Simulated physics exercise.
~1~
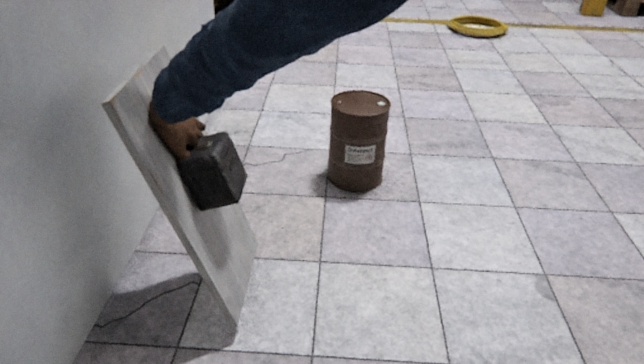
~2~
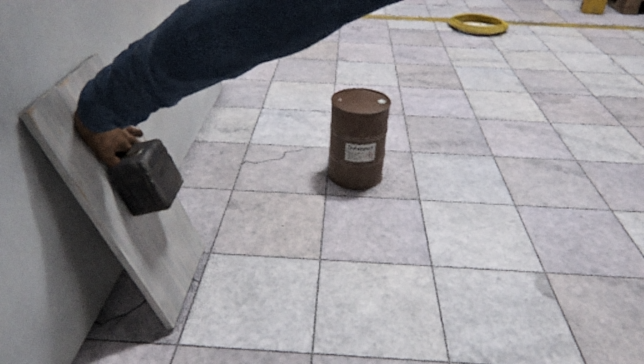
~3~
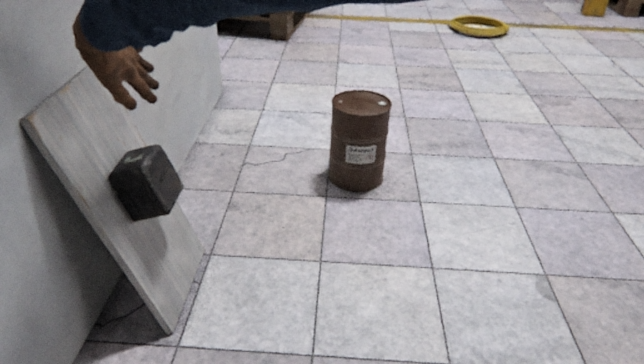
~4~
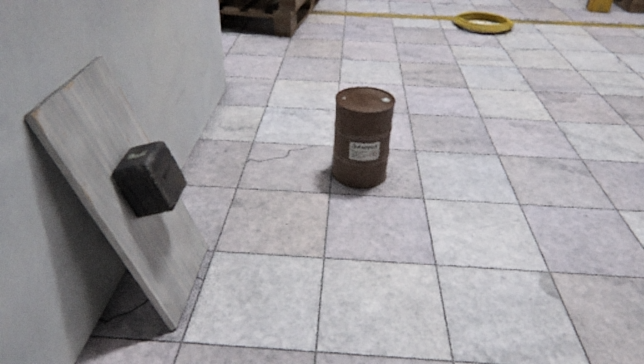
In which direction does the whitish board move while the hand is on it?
The board moves to the left, toward the pale wall.
An arm in a dark blue sleeve reaches in from the top, its hand on a whitish board that leans beside a pale wall at the left, with a dark block on its face. The slightly swaying view looks down on a grey tiled floor, where a brown canister stands near the middle and a yellow ring lies farther back. The hand shifts the board left, against the wall. Then the fingers open and the hand draws back above it. With the arm out of view, the board stays leaning, the block still on it, and the canister stands where it was.
